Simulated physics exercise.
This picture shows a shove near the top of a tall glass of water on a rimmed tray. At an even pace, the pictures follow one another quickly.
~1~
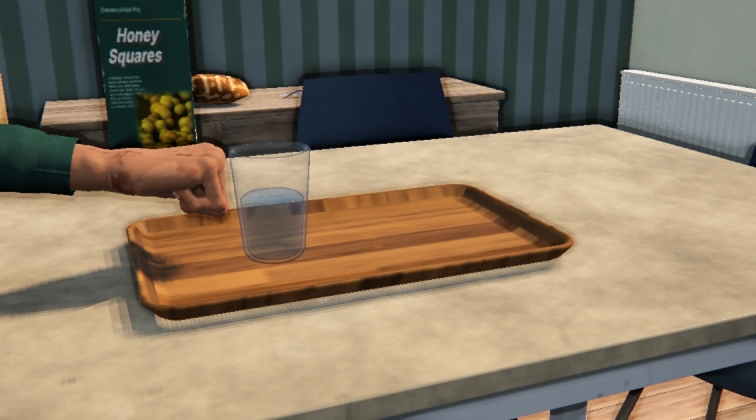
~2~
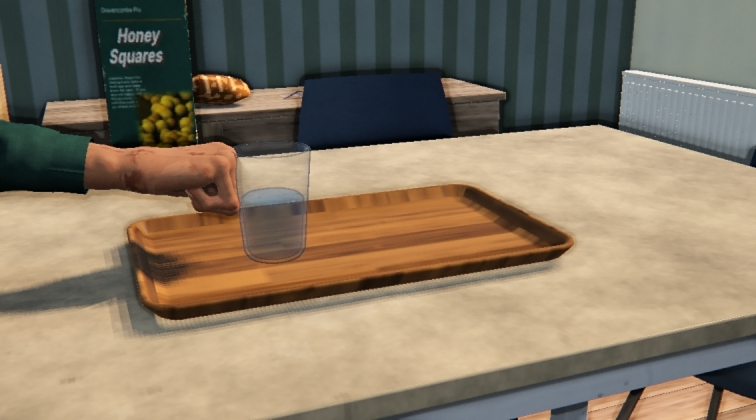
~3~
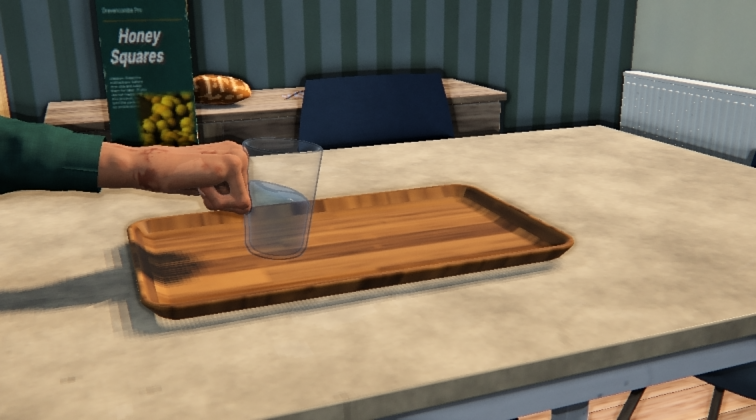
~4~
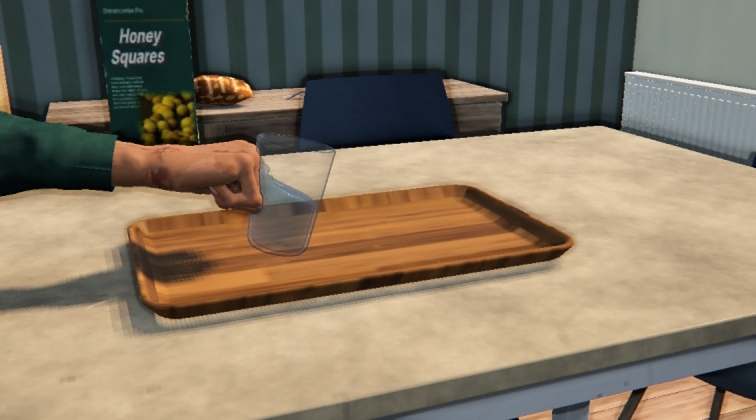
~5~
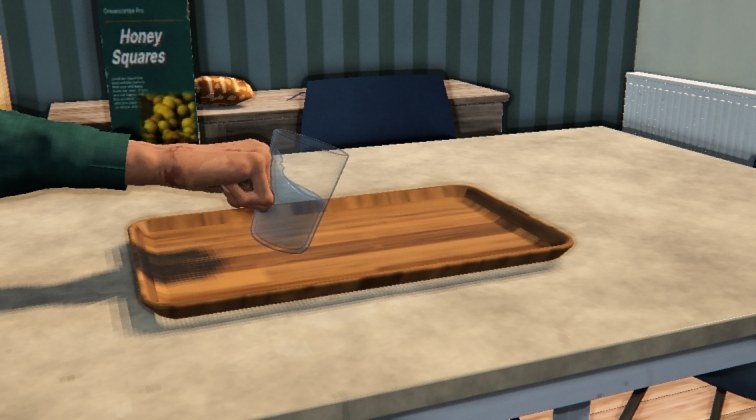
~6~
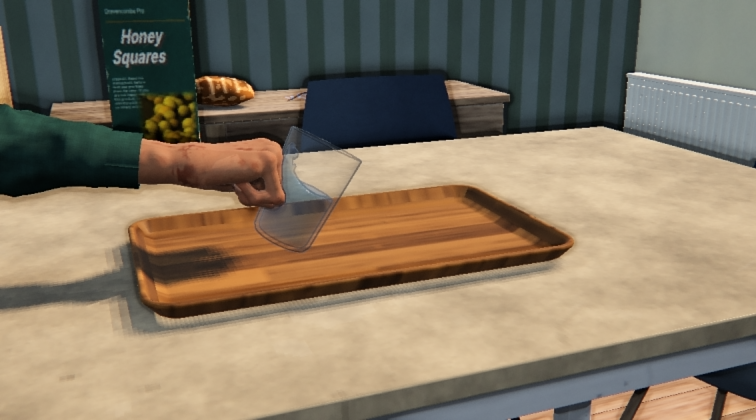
A fist in a dark green sleeve pushes rightward near the top of a clear glass of water, which stands upright at first, then leans steadily further right as the water inside shifts. The glass is on a rimmed wooden tray on a pale tabletop, with a green "Honey Squares" box and bread behind at left. The fixed, slightly raised view shows a room with striped teal walls, dark chairs and a white radiator.
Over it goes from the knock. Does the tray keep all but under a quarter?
No, over a quarter goes past its edge.
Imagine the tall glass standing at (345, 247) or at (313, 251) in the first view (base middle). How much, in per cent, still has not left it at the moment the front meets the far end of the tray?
Close to 80 in a hundred, and close to 75 in a hundred.
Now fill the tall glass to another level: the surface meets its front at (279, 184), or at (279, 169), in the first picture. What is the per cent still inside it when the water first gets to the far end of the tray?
60 % and 50 %.
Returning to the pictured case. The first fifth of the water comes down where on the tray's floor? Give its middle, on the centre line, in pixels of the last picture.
Landing point, centre line: Approx. (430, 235).
A moment on, the tall glass lies on its side and 100 per cent is in the glass, 0 on the tray and 0 above or beyond its rim.
Next, the tall glass lies on its side and 51 per cent is in the glass, 45 on the tray and 4 above or beyond its rim.
Then the tall glass lies on its side and 25 per cent is in the glass, 48 on the tray and 27 above or beyond its rim.
Later the tall glass lies on its side and 13 per cent is in the glass, 41 on the tray and 46 above or beyond its rim.
In the end 54 per cent is held by tray and glass, 46 is off the tray.
